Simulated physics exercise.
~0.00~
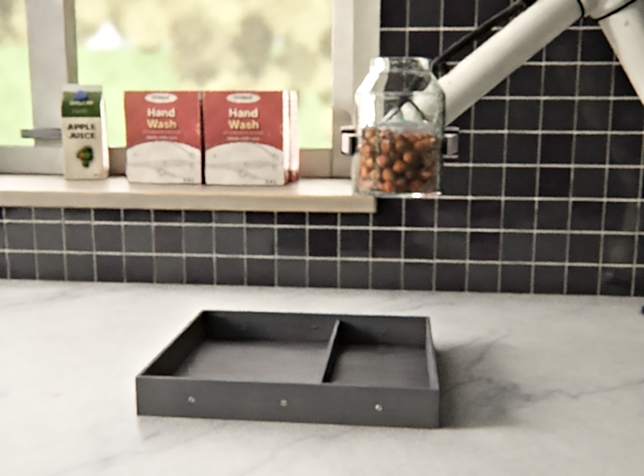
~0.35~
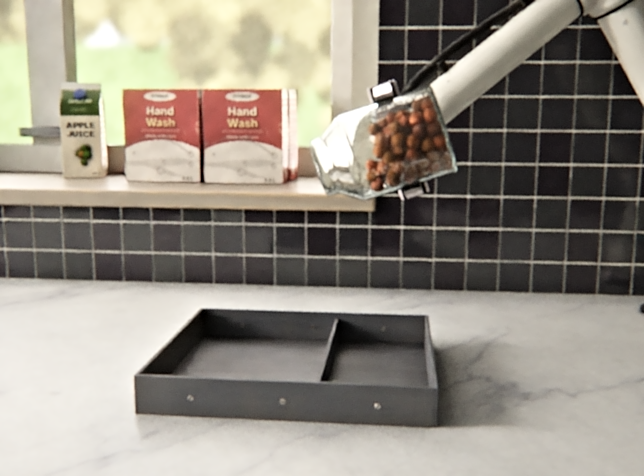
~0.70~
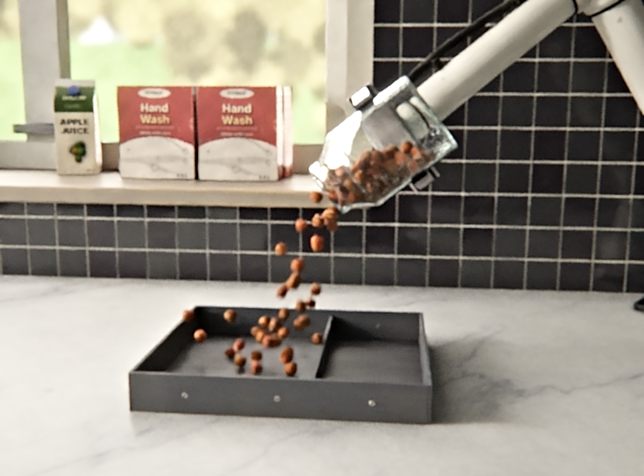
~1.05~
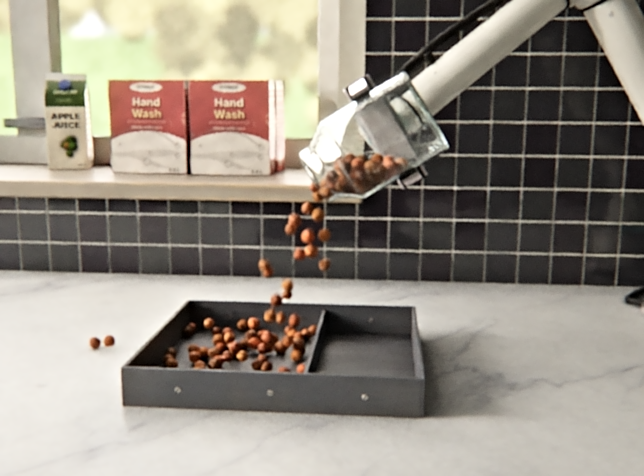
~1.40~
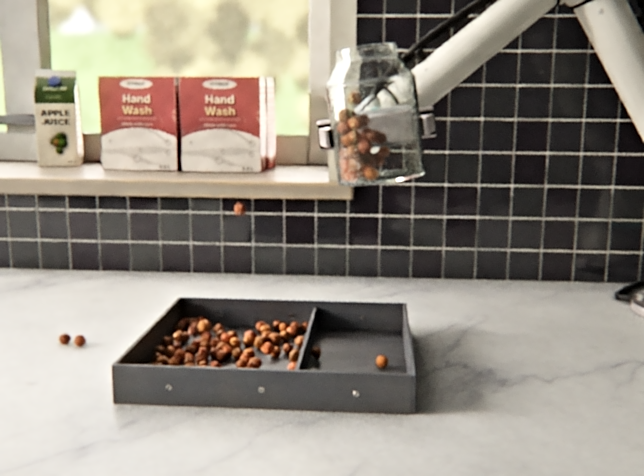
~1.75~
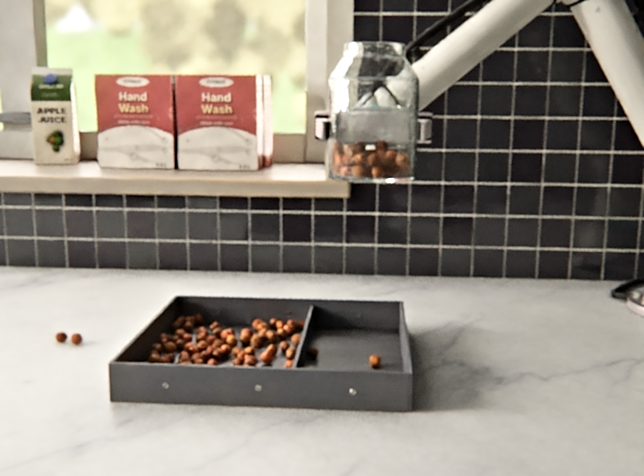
A robot arm tips a jar, pours many hazelnuts into a tray, then rights it.
